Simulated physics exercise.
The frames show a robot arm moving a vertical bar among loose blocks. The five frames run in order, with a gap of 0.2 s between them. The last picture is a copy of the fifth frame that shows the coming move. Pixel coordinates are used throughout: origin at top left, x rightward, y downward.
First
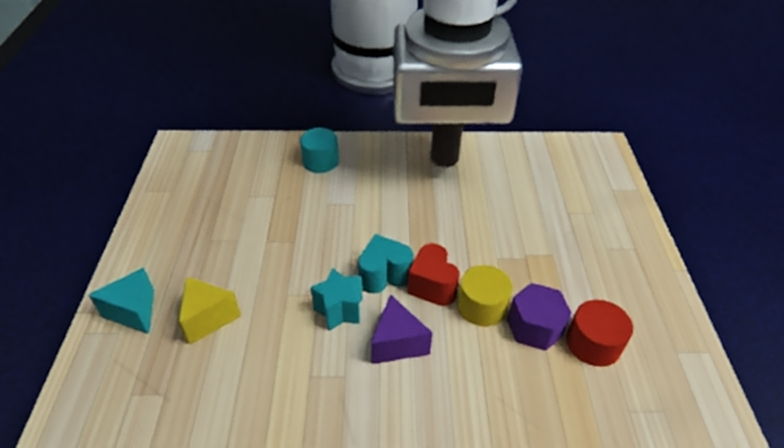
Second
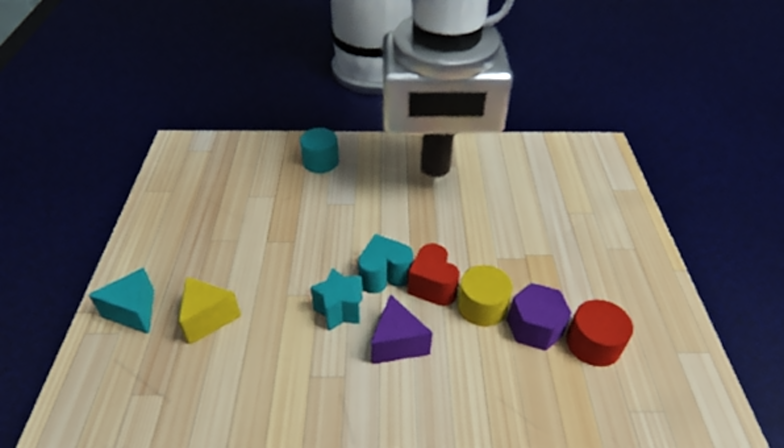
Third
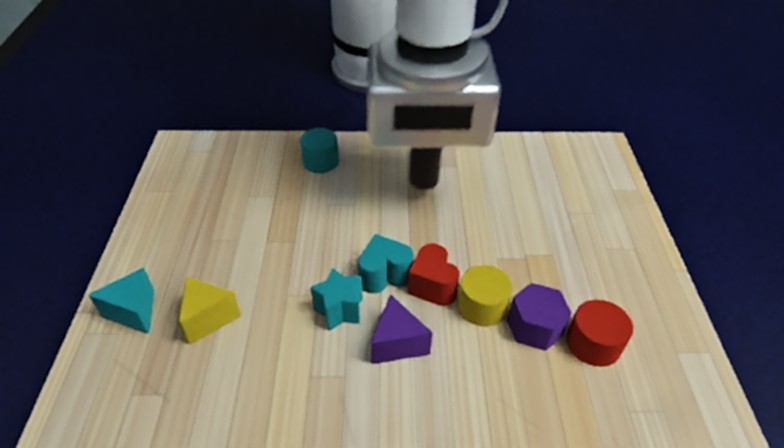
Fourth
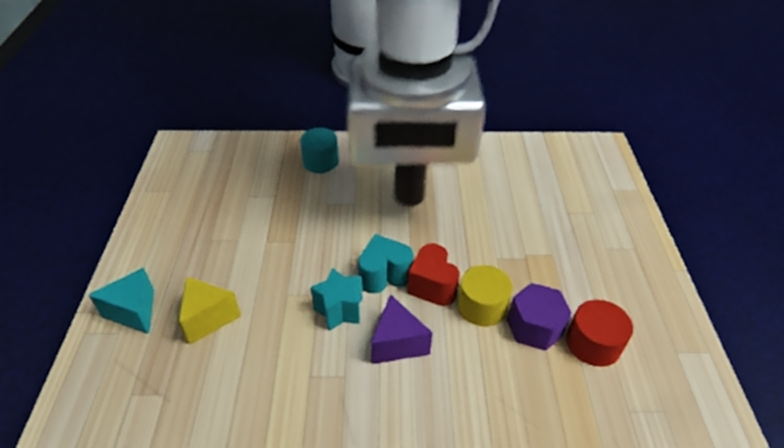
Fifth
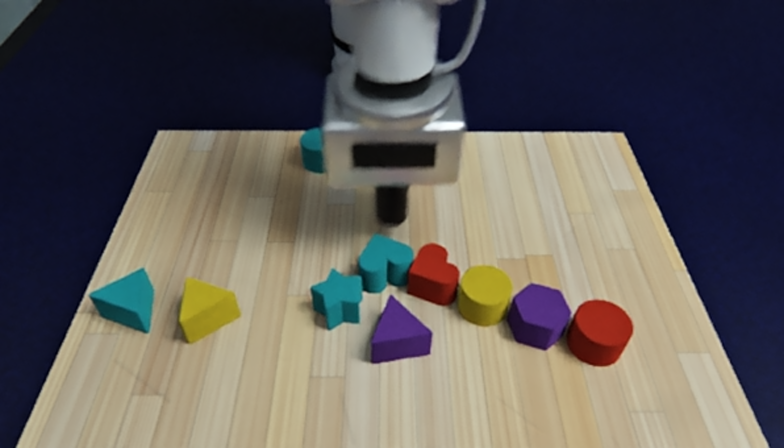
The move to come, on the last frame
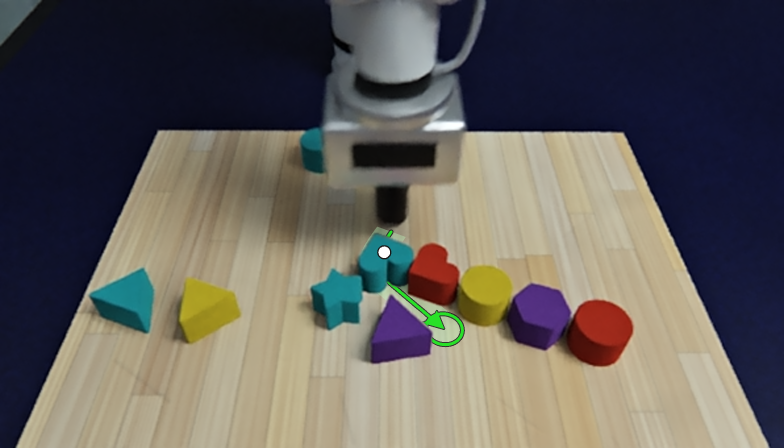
Robot arm moving its dark vertical bar forward and left over a wooden board, the colourful loose blocks staying still.
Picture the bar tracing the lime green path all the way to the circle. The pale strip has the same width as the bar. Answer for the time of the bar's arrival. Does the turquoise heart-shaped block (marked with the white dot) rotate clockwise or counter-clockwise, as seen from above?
It twists clockwise.
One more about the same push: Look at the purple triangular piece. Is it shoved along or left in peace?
Answer: Moved.
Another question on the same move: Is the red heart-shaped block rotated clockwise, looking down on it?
No, that is not what happens.
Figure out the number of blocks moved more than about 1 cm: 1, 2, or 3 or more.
Three or more blocks.
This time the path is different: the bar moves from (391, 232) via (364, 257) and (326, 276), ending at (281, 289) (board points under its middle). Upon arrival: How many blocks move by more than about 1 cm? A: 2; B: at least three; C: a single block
The answer is C.
The drawn path runs from (391, 232) through (377, 265) and (406, 297) to (444, 329); the dot is on the turquoise heart-shaped block.
The first path, step by step. One third of the way, bar at (377, 250); turquoise heart-shaped block at (383, 272), turned 35° anticlockwise.
Two thirds of the way, bar at (407, 281); turquoise heart-shaped block at (392, 305); purple triangular piece at (403, 346); red heart-shaped block at (445, 268), turned 40° anticlockwise; yellow circular block at (499, 282).
At the end, bar at (446, 313); turquoise heart-shaped block at (394, 310), turned 20° clockwise; purple triangular piece at (401, 353); red heart-shaped block at (453, 269), turned 75° anticlockwise; yellow circular block at (504, 279).
